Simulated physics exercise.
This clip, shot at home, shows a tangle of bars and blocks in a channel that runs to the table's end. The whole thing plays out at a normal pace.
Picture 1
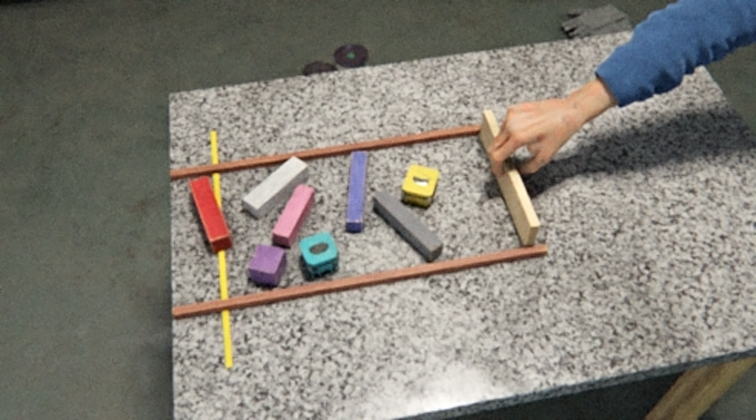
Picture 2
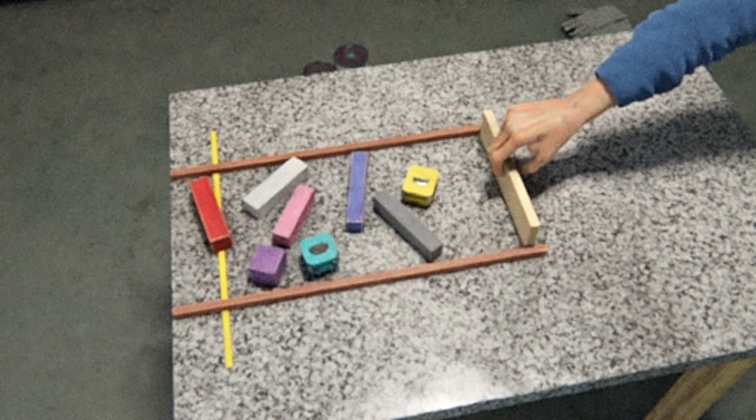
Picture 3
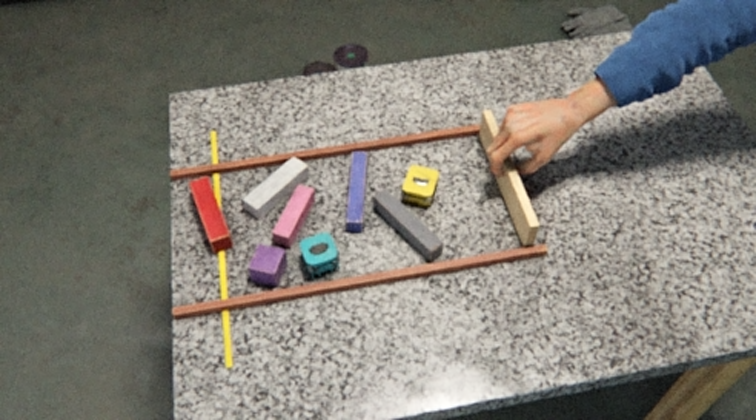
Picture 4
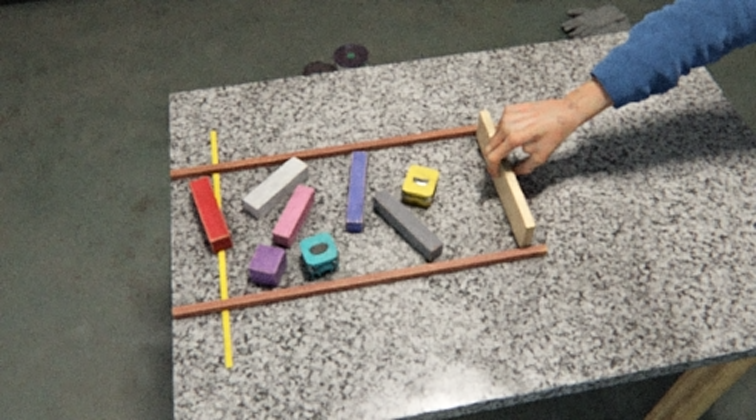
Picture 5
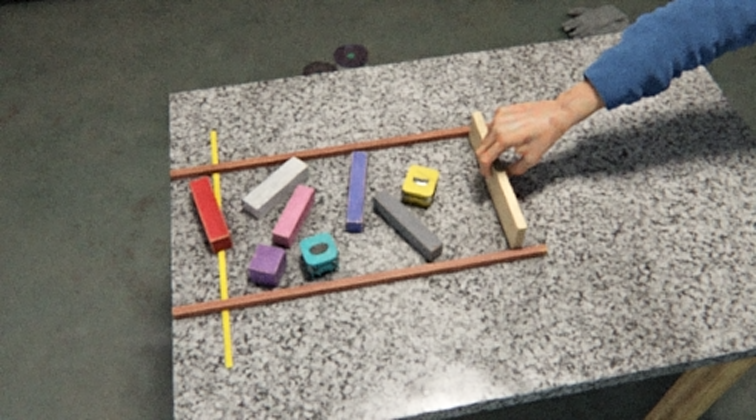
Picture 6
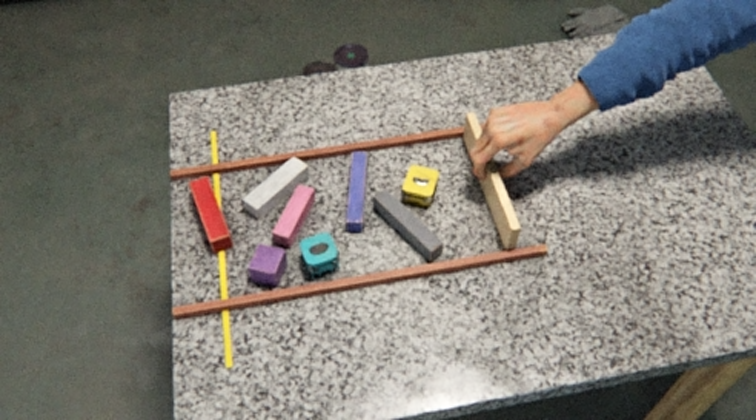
On a speckled tabletop, a hand slides a wooden board slightly left toward scattered coloured blocks.
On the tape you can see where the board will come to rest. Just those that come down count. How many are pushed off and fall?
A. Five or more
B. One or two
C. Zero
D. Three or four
Answer: D.
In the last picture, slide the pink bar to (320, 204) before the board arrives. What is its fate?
Placed there, it goes off the edge.
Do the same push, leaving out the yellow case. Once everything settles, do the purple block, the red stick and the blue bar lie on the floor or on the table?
Well, the purple block topples off, the red stick topples off and the blue bar is left in place.
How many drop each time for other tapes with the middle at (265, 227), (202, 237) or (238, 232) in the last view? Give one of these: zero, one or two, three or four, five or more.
Well, going through them: 1 or 2, then 5 or more, then one to two.
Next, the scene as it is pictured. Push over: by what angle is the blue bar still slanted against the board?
The angle is about 35 degrees.
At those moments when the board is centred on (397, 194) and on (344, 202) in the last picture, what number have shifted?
The count is 3 at the first point and 6 at the second.
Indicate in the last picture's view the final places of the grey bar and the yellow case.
Final spots - grey bar (194, 264), yellow case (203, 223).
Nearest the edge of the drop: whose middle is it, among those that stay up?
The turquoise case is the one.
Early on, none off yet; red stick at rest near (211, 214); purple block at rest near (268, 265); white bar at rest near (277, 187).
Finally, the number that fall off is three or four; lost, pink bar, white bar, purple block and red stick.
